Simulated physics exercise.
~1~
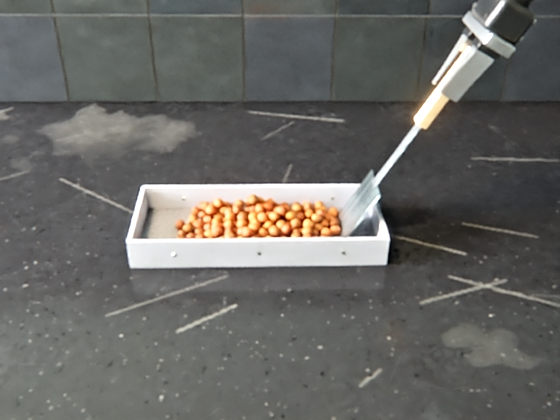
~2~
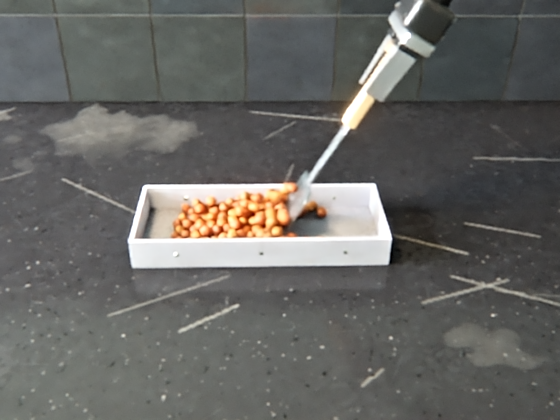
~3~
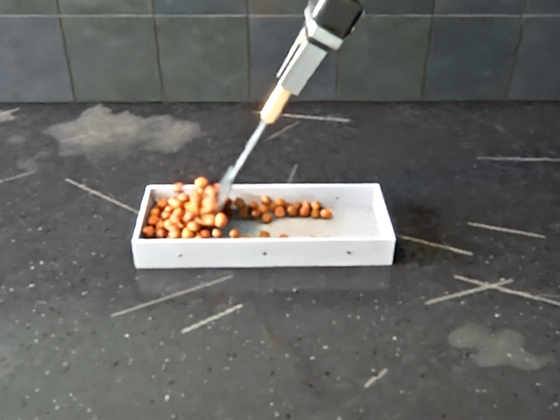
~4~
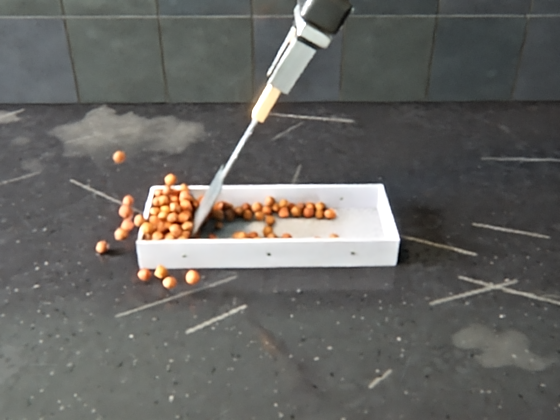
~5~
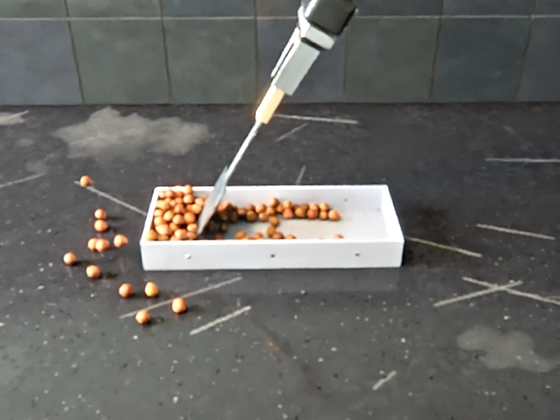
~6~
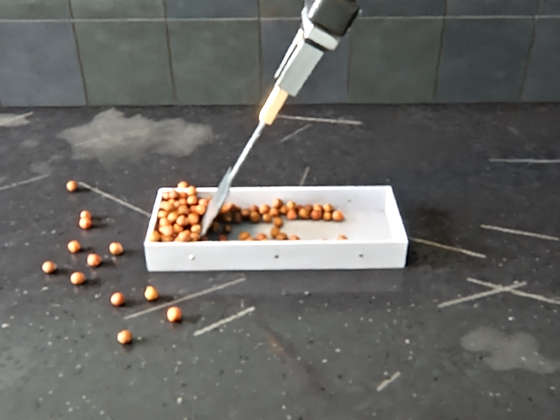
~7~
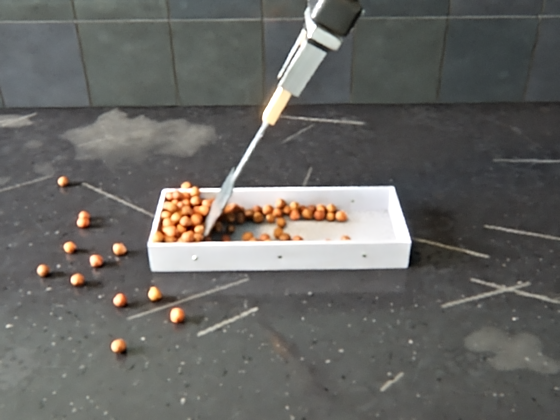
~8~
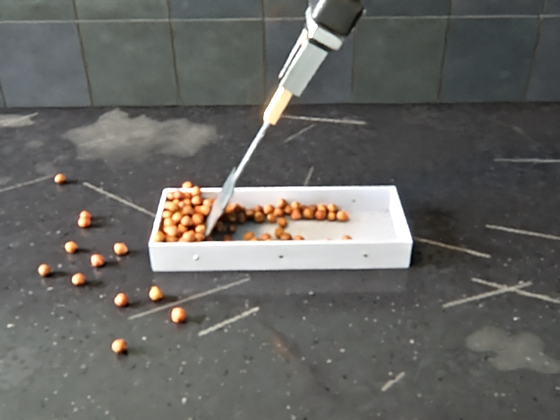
A metal turner held by a robotic arm dips into a shallow white trough of orange-brown hazelnuts, seen from the front and slightly above on a dark, scratched countertop before grey tiles. Starting at the right end, the blade sweeps left through the nuts, pushing them into a heap against the left end and leaving a thin trail behind. As the blade stops, some nuts spill over the left end and front edge, one flying up. They scatter and roll across the counter, then settle at the left, while most remain piled in the trough beside the still blade.
